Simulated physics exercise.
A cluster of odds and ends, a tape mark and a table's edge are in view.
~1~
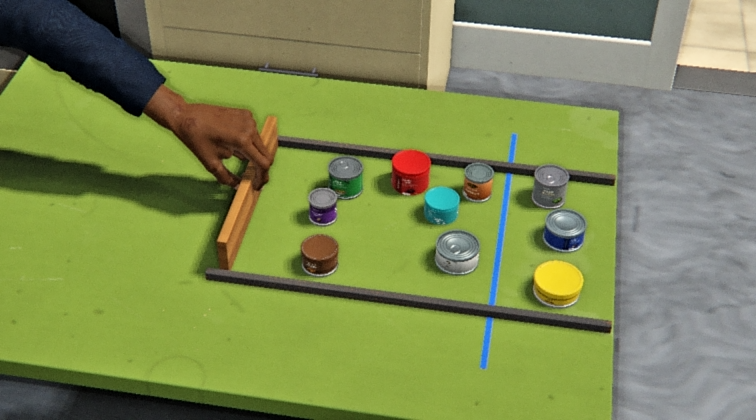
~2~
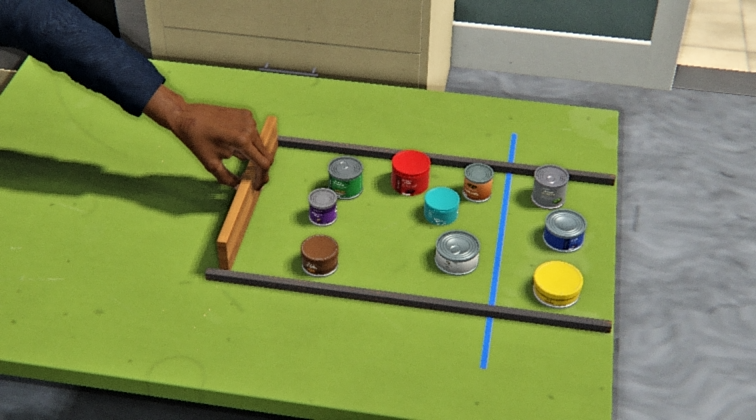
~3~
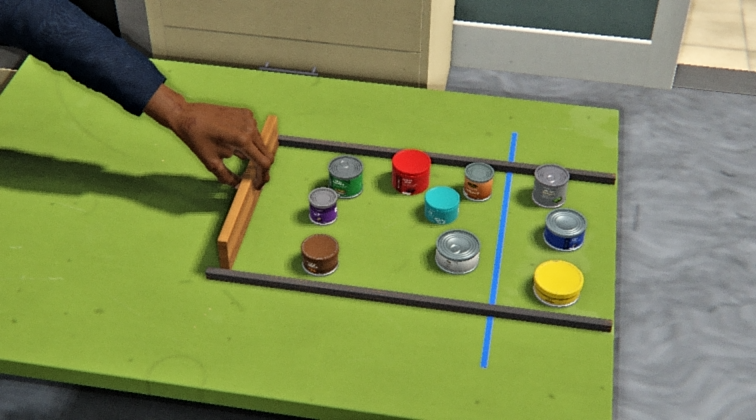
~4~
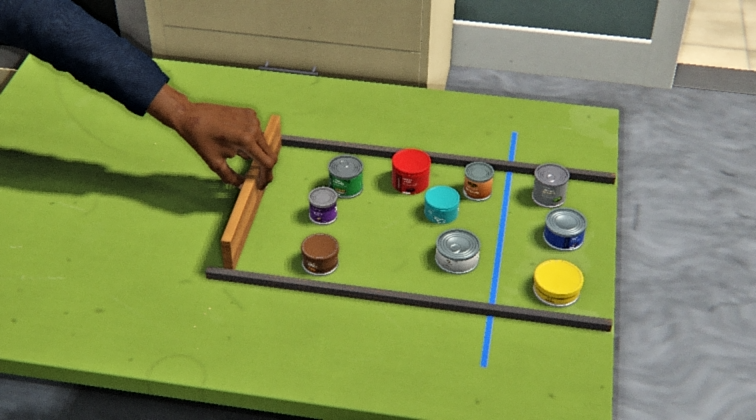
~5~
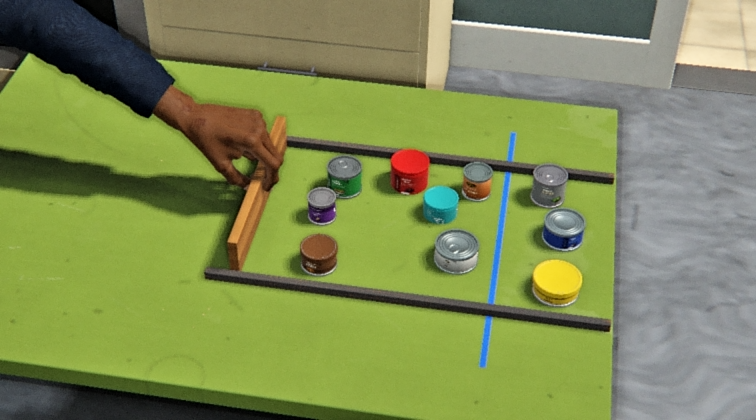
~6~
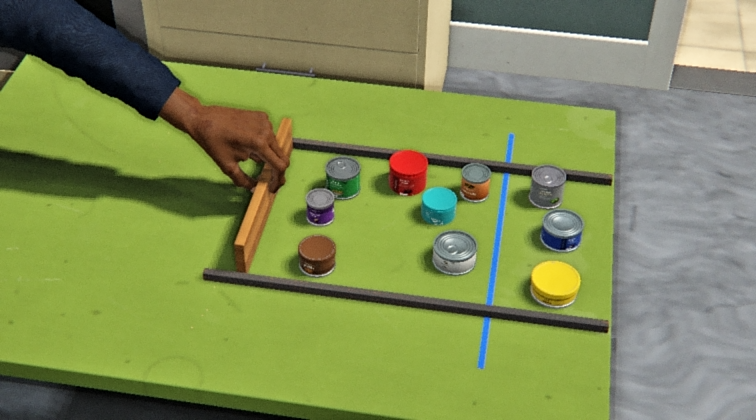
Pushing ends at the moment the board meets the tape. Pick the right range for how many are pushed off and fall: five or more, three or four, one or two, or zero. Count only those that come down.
The right range is zero.
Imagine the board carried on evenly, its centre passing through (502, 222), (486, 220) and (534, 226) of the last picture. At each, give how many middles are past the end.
Going through the three positions, you'd get 0, 0 and 1.
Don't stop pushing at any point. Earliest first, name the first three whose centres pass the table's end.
First the blue tin, next the grey tin, then the yellow pot.
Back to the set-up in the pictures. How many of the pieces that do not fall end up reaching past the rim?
Number: 0.
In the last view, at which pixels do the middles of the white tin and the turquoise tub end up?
You'll find the first one at (517, 258) and the second at (541, 225).
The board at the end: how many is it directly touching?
Result: 5 in all.
Early on, none off yet; blue tin at rest near (562, 231); yellow pot at rest near (555, 285); grey tin at rest near (547, 187).
Finally, the number that fall off is zero.
